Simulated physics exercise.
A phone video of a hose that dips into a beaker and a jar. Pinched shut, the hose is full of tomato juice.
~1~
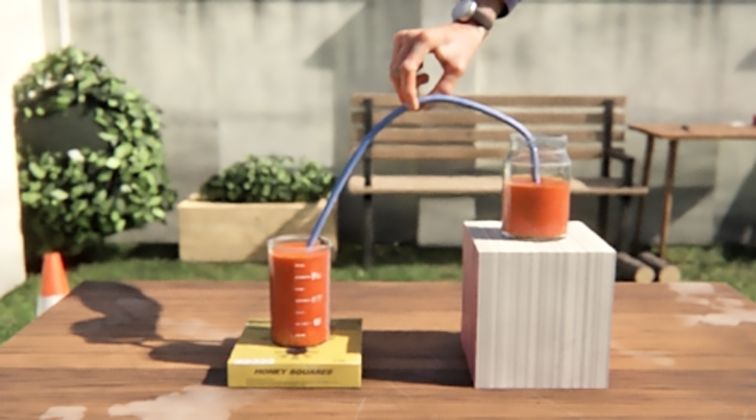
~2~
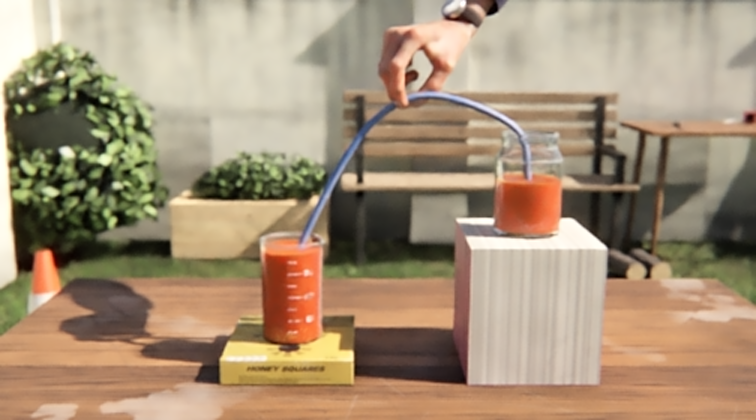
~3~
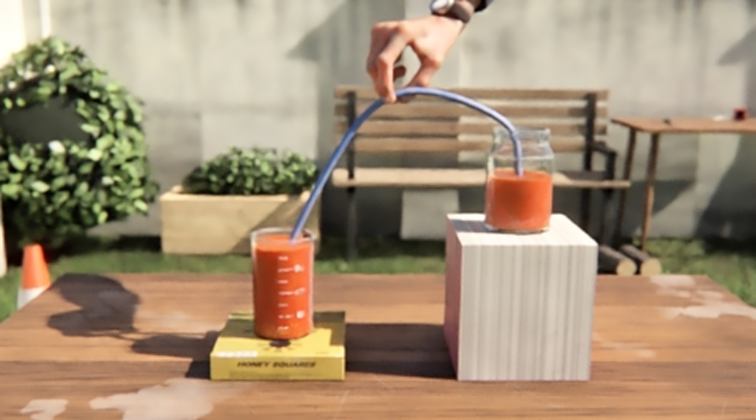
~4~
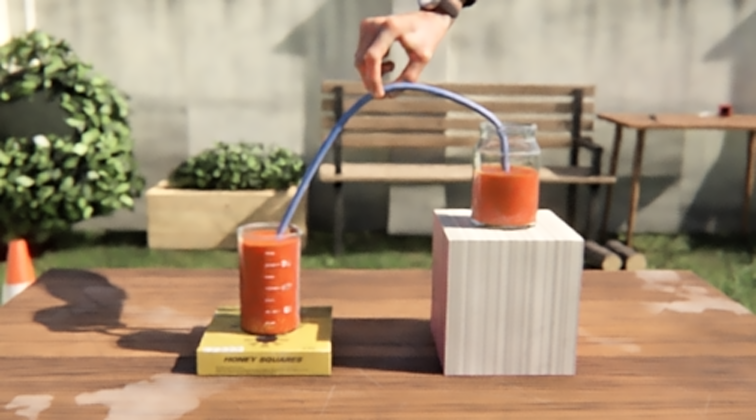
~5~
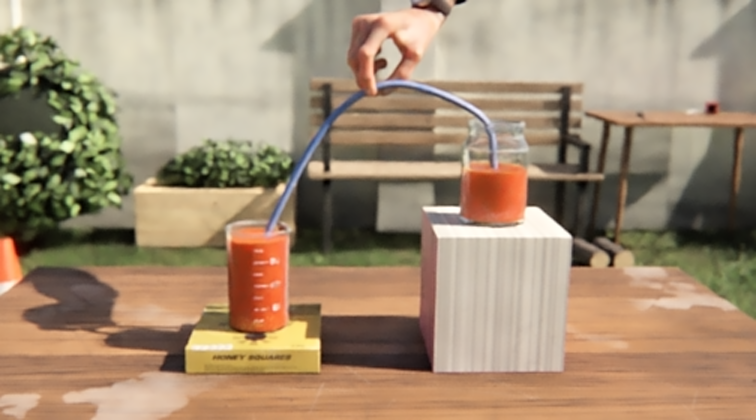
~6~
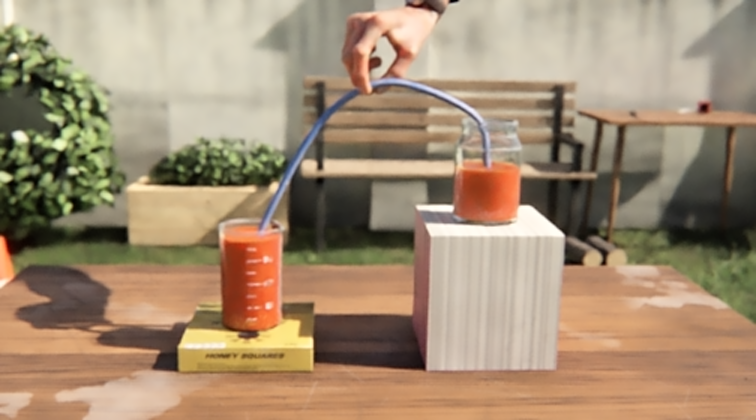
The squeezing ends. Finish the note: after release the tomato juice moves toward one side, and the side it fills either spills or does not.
Note: Tomato juice goes - the left side; receiving - spills.
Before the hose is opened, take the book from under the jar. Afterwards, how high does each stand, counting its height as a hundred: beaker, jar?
Levels: First 55 %, second 85 %.
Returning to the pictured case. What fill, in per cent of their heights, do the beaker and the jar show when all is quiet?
The first ends at 100 percent and the second at 15 percent.
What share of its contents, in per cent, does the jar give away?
Roughly 75 per cent of it.
Next, the beaker is full to the brim; the jar is about a third full; the lower one has run over.
After that, the beaker is full to the brim; the jar is about a quarter full; the lower one has run over.
Finally, the beaker is full to the brim; the jar is nearly empty; the lower one has run over.
